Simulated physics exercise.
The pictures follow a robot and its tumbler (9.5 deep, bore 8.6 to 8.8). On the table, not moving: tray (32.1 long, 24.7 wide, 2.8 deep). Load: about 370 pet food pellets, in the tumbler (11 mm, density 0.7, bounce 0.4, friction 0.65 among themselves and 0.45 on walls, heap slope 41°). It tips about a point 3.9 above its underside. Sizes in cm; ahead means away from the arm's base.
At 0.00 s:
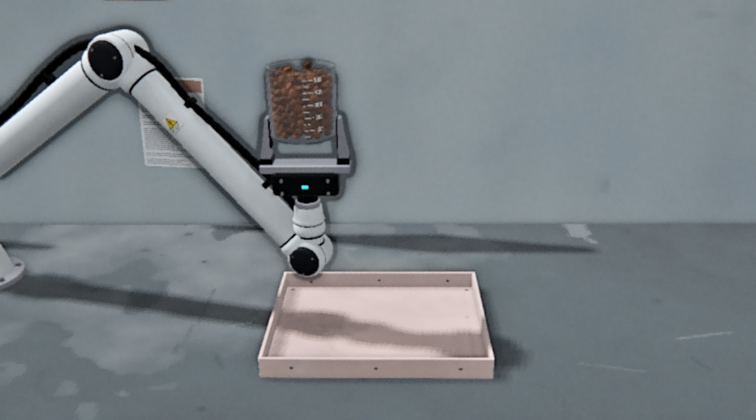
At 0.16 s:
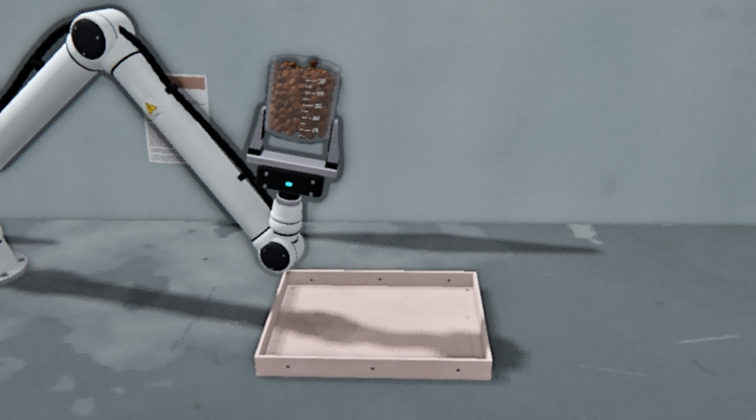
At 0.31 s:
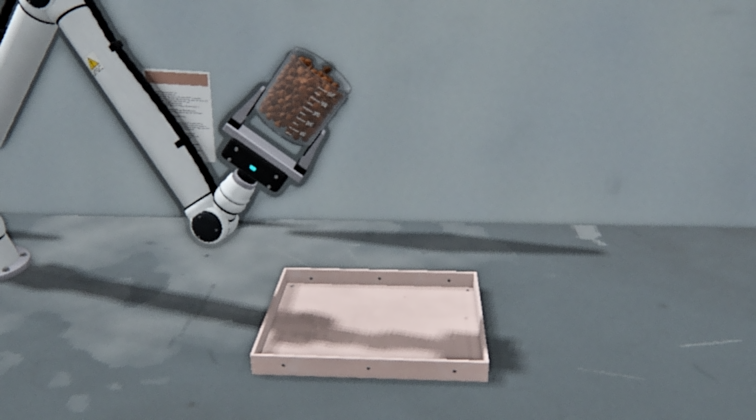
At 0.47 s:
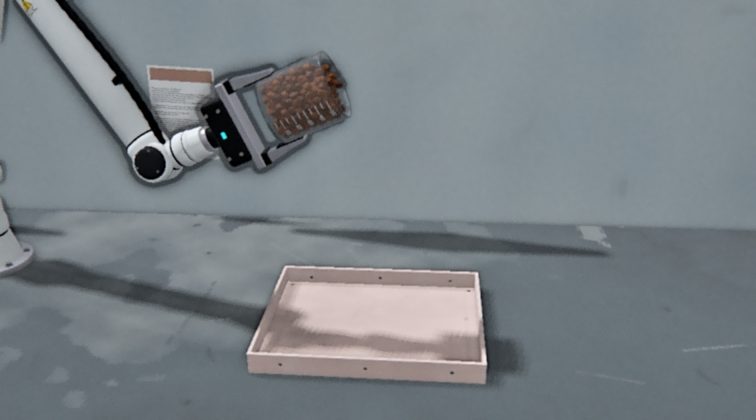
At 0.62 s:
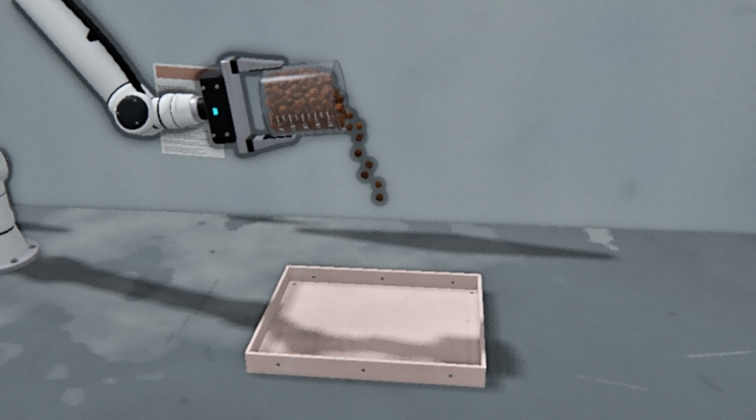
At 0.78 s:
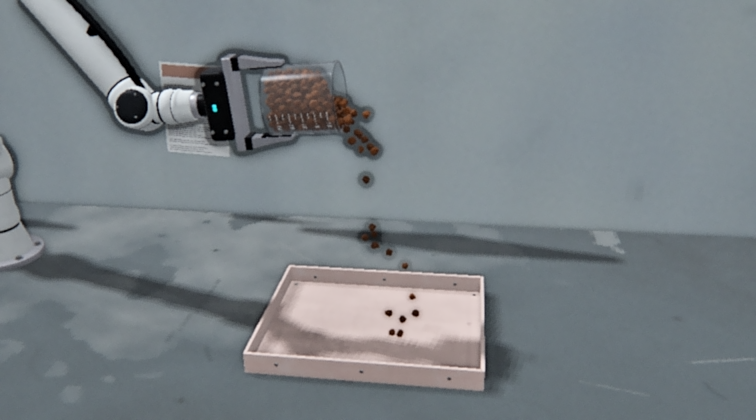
A white robot arm with a black gripper raises a clear tumbler of brown pellets, seen from the front and slightly above in a grey room with a streaked floor. A shallow pale pink tray lies below, and a printed sheet hangs on the wall behind the arm. The arm tips the tumbler rightward until nearly level, and pellets trickle from its mouth, a few landing in the tray.
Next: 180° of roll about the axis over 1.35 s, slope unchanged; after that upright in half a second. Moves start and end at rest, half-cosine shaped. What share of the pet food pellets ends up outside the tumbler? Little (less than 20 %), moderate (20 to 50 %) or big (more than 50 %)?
Answer: Moderate; 20 to 50 % of the pet food pellets finish outside the tumbler.
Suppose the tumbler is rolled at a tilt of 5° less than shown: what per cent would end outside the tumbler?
In that case some 20 per cent.
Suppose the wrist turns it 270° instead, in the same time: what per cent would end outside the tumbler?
Then about 35 per cent.
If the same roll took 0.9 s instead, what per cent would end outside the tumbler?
It would be near 25 per cent.
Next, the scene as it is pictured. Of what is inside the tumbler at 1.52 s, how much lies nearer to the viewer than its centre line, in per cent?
Roughly 45 per cent.
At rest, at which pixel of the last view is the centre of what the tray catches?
At about (404, 324).
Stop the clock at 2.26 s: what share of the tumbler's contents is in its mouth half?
Some 40 per cent.
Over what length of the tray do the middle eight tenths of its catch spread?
Some 14 cm.
After 1.52 s, tipped 85°, highest piece 40 above the table; 322 in the tumbler, 39 in the tray, 10 in flight or on a rim.
After 2.26 s, tipped 72°, highest piece 39 above the table; 270 in the tumbler, 97 in the tray, 4 in flight or on a rim.
After 2.83 s, upright, highest piece 42 above the table; 268 in the tumbler, 103 in the tray.
After 3.53 s, upright, highest piece 42 above the table; 268 in the tumbler, 103 in the tray.
At rest, 268 in the tumbler, 103 in the tray. That is 28 % outside the tumbler.
